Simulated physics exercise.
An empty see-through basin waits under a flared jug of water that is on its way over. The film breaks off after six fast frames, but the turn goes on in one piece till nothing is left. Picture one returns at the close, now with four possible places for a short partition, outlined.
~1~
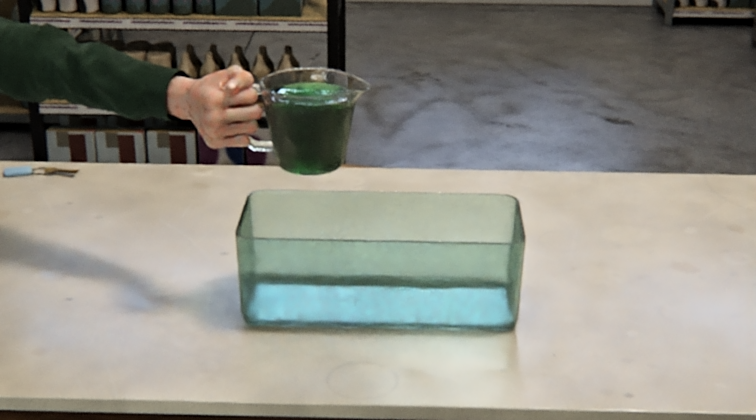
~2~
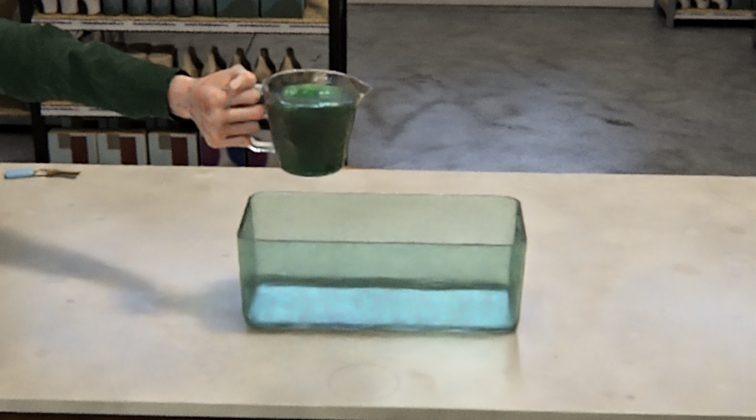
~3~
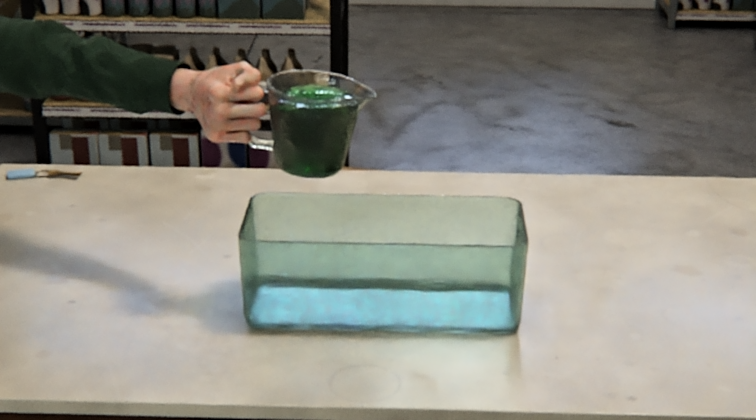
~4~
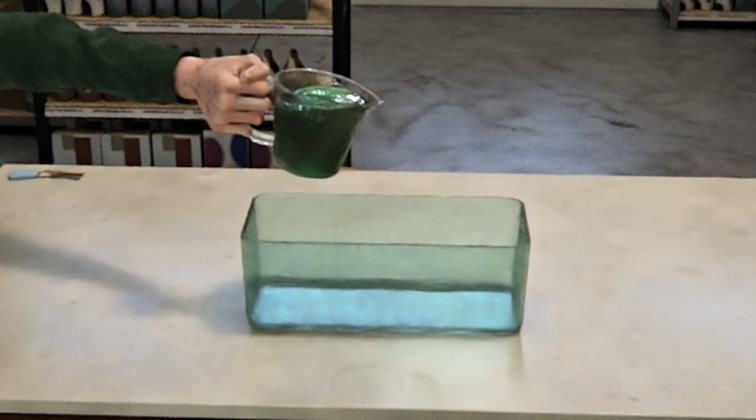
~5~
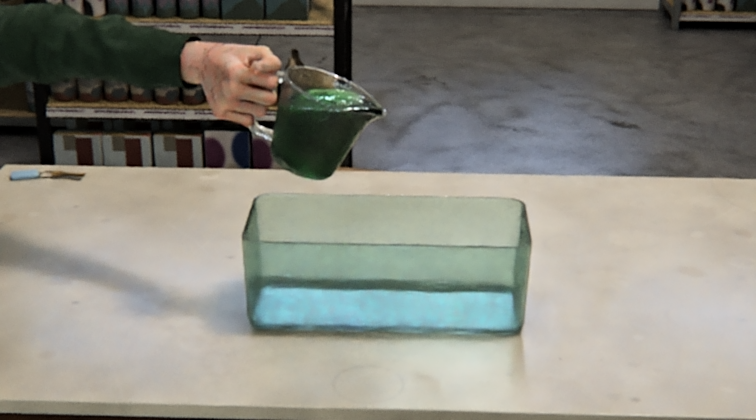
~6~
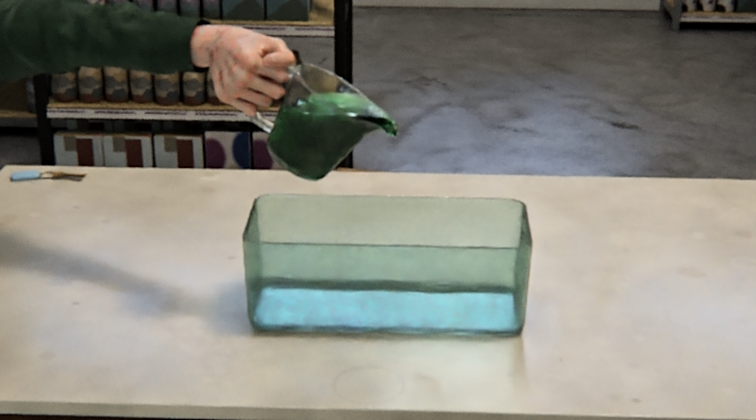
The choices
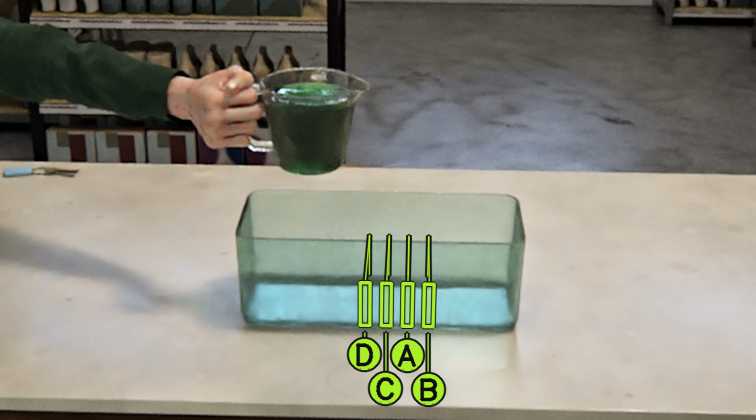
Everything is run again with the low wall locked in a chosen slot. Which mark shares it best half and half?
The best slot is A.
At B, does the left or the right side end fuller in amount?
The left one.
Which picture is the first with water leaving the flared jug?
Picture 6.
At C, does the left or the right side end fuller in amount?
More ends on the right.
On the marked copy, A at (407, 333); B at (428, 333); C at (385, 332); D at (364, 332).
For slot A, about 51 % ends left of the wall and 48 % right of it.
For slot B, about 83 % ends left of the wall and 15 % right of it.
For slot C, about 20 % ends left of the wall and 80 % right of it.
For slot D, about 5 % ends left of the wall and 95 % right of it.
